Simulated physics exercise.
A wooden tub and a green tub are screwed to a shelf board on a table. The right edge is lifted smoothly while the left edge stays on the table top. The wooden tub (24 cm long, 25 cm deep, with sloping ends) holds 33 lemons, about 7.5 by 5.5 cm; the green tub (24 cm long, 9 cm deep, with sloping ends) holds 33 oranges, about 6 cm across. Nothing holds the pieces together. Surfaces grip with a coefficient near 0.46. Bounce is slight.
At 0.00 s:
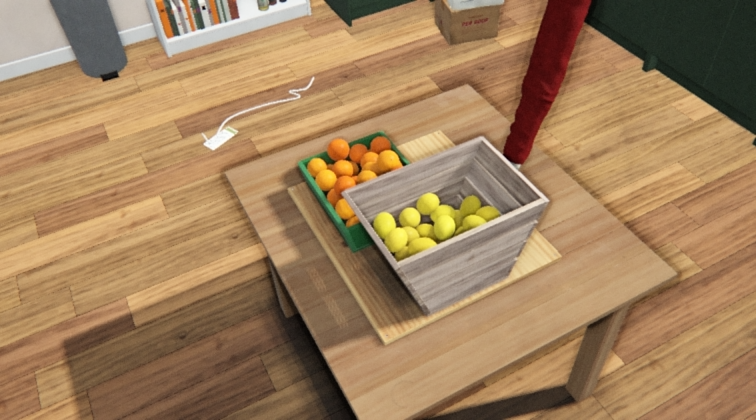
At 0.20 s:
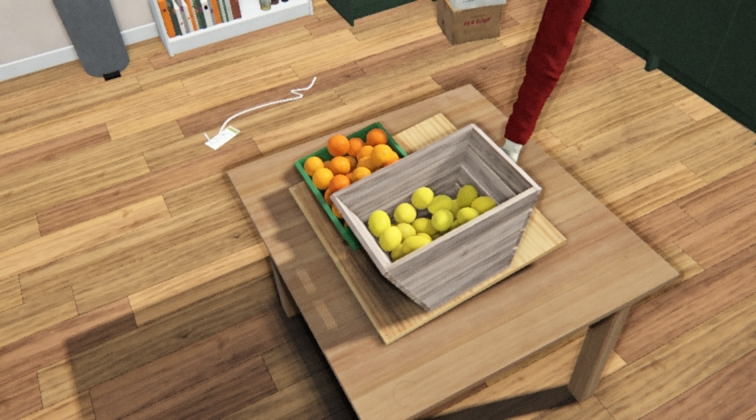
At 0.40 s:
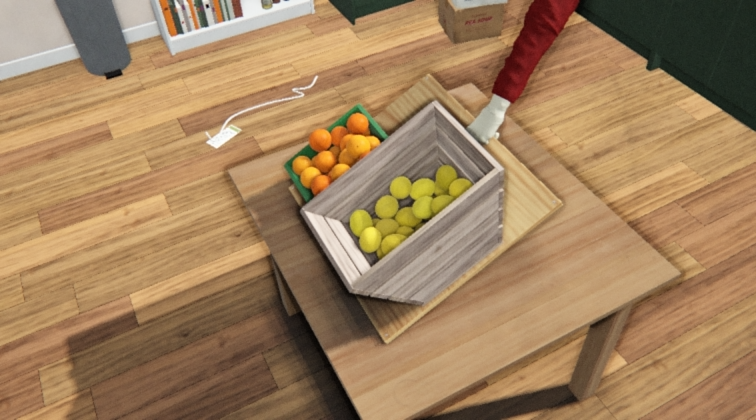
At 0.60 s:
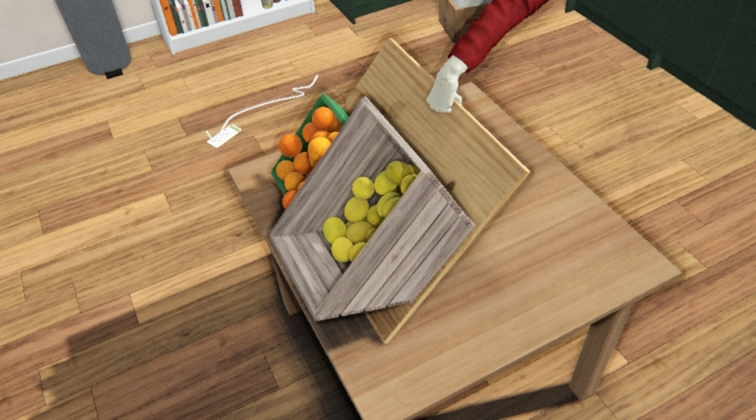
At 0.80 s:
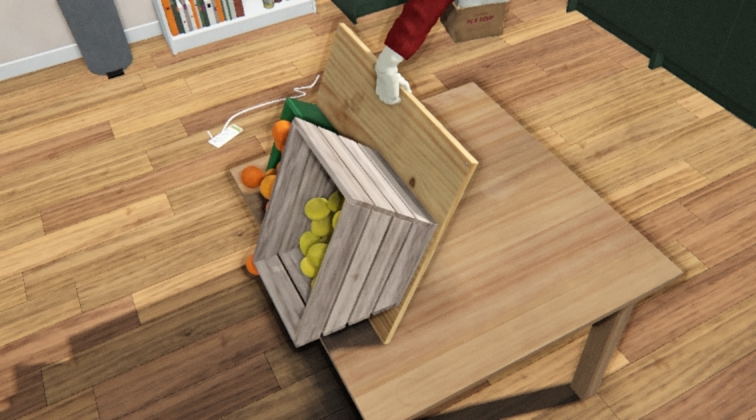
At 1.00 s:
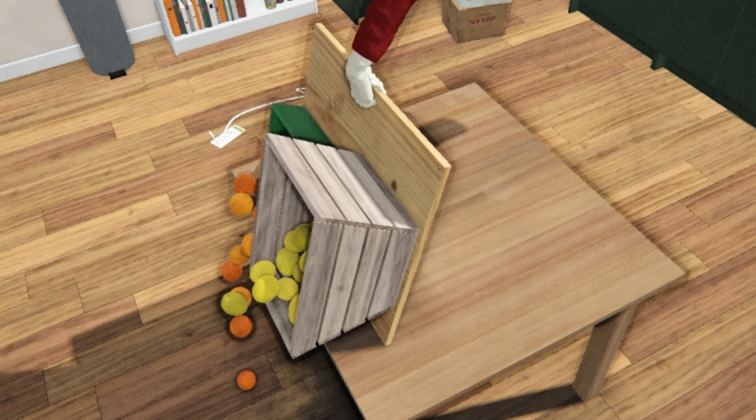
To begin with, a wooden tub of lemons and a green tub of oranges sit on a board on a table. A white-gloved hand in a red sleeve lifts the board's right side, tilting it steeply leftward, and oranges, then lemons, tumble out past the table's left edge.
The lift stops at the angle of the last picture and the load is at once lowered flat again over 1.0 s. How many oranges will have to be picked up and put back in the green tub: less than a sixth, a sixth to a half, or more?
It sheds more than half of them.
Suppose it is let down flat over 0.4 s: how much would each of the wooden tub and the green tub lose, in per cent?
Then wooden tub 20, green tub 60 per cent.
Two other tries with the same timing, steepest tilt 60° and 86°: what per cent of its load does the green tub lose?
About 30 and 80 per cent.
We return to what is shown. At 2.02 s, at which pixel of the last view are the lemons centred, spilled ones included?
Around (416, 260).
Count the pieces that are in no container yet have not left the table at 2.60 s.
Roughly 1.
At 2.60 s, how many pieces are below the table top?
About 25.
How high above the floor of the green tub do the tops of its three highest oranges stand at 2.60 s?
Roughly 7 cm high.
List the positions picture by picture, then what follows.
In the first frame (we follow the rim corner now nearest the camera, unless another is named), green tub (by its farthest rim corner) at (380, 133); wooden tub at (399, 265); tilt 0°; nothing out yet.
Green tub at (376, 124); wooden tub at (386, 269); tilt 8°, in the second frame.
Wooden tub at (352, 286); tilt 26°, in the third frame.
Wooden tub at (315, 315); tilt 48°, in the fourth frame.
Wooden tub at (295, 343); tilt 66°; 7 out, in the fifth frame.
Wooden tub at (290, 354); tilt 74°; 15 out, the lowest orange at (246, 380), in the sixth frame.
After 1.26 s, tilt 62°; 4 of 33 out of the wooden tub and 18 of 33 out of the green tub.
After 1.58 s, tilt 28°; 7 of 33 out of the wooden tub and 20 of 33 out of the green tub.
After 2.02 s, tilt 0°; 7 of 33 out of the wooden tub and 20 of 33 out of the green tub.
Final count (at 2.60 s), 7 of 33 out of the wooden tub and 20 of 33 out of the green tub. Asked share, 20 of 33, 61 per cent.
